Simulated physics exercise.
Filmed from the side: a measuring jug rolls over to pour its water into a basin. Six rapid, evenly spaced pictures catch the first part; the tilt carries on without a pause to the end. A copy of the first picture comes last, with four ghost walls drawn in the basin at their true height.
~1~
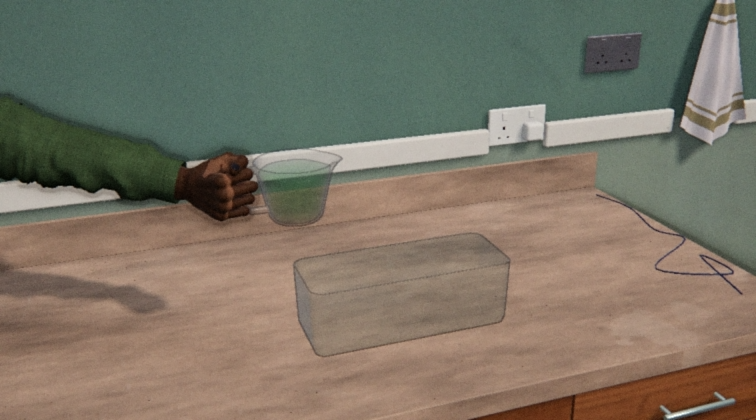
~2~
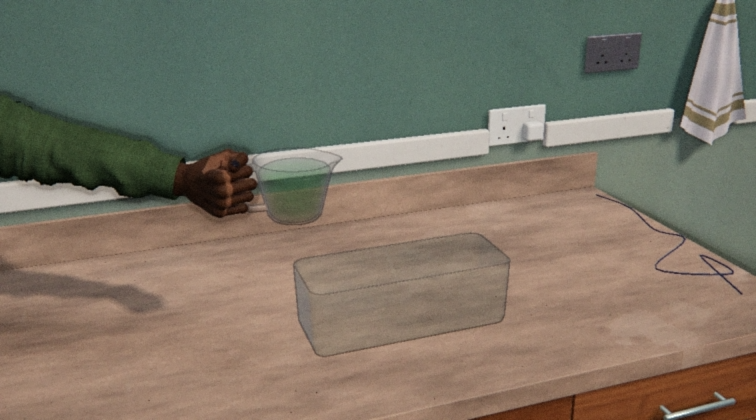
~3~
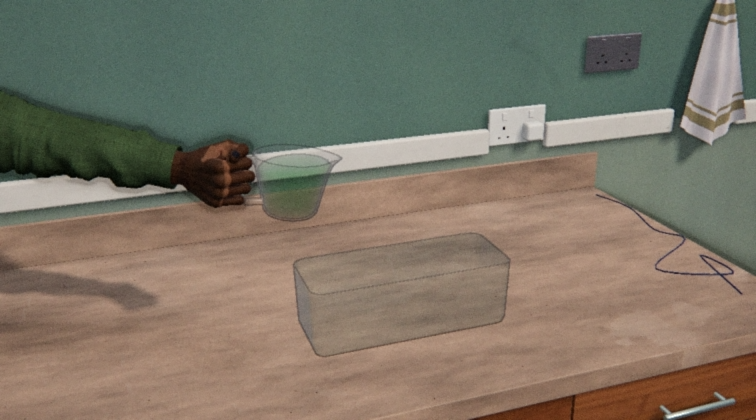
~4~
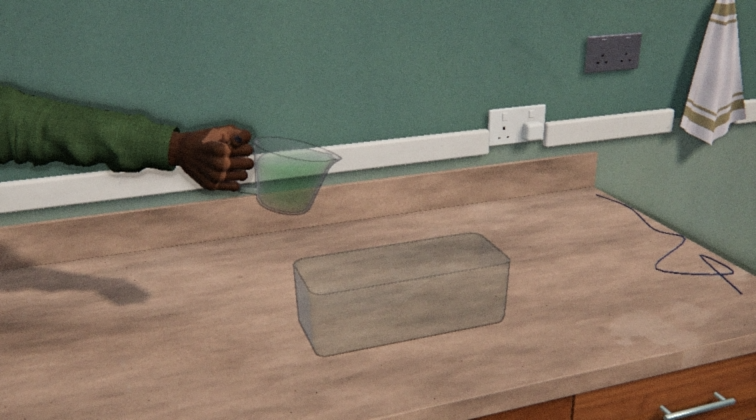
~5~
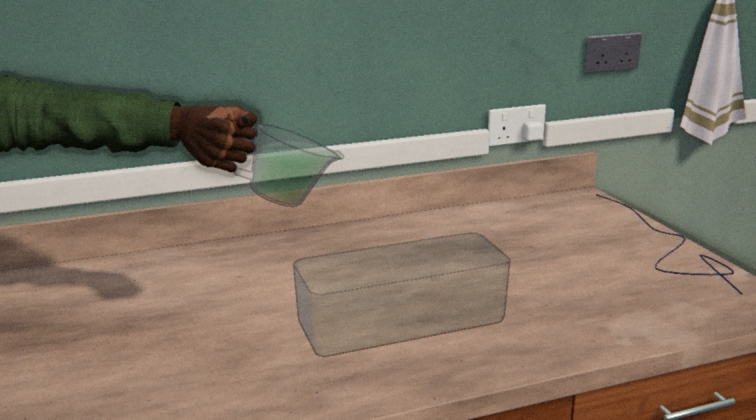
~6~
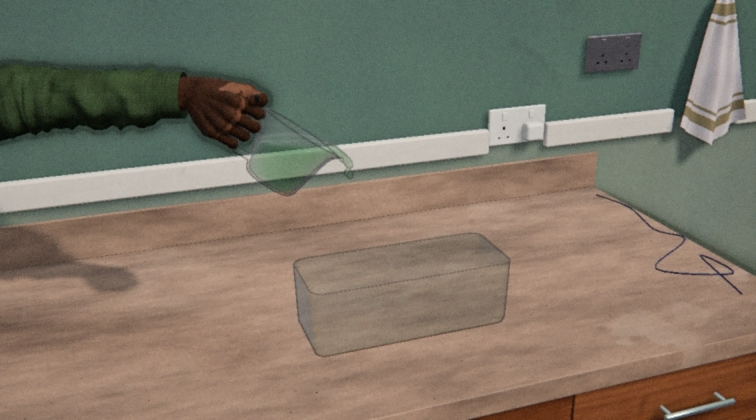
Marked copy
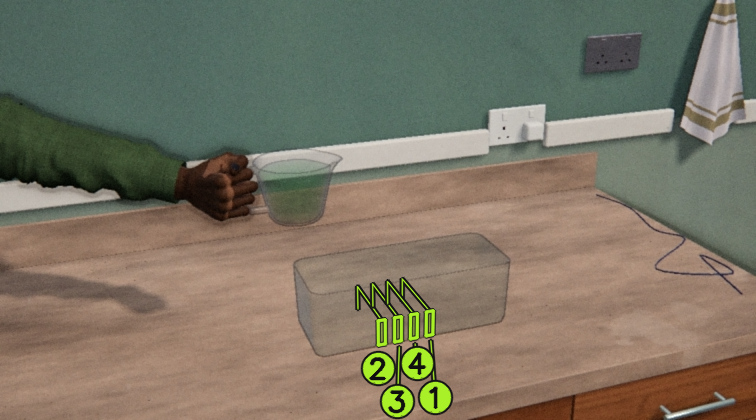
To begin with, a dark hand in a green sleeve holds a clear jug of greenish water upright above a wooden counter, left of an empty-looking clear basin. The hand then gradually tilts the jug rightward, until water reaches over its lip while the basin stays still.
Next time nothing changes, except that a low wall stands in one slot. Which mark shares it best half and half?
1 is best.
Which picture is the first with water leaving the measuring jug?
Picture 5.
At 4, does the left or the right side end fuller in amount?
The right side.
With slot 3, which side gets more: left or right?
The right side.
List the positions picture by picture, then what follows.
In the first frame, upright, lip at (341, 157); basin from (313, 355) to (503, 319); nothing has left yet.
In the second frame, upright, lip at (341, 157); nothing has left yet.
In the third frame, tipped about 7°, lip at (341, 157); nothing has left yet.
In the fourth frame, tipped about 14°, lip at (340, 157); nothing has left yet.
In the fifth frame, tipped about 24°, lip at (340, 157); water is over the lip, down to (340, 157).
In the sixth frame, tipped about 37°, lip at (340, 157); water is over the lip, down to (349, 176).
In lime, 1 at (430, 340); 2 at (383, 350); 3 at (399, 346); 4 at (415, 343).
Choosing 1, about 46 % ends left of the wall and 51 % right of it; 3 % is lost outside.
Choosing 2, about 7 % ends left of the wall and 87 % right of it; 6 % is lost outside.
Choosing 3, about 6 % ends left of the wall and 90 % right of it; 4 % is lost outside.
Choosing 4, about 15 % ends left of the wall and 82 % right of it; 3 % is lost outside.
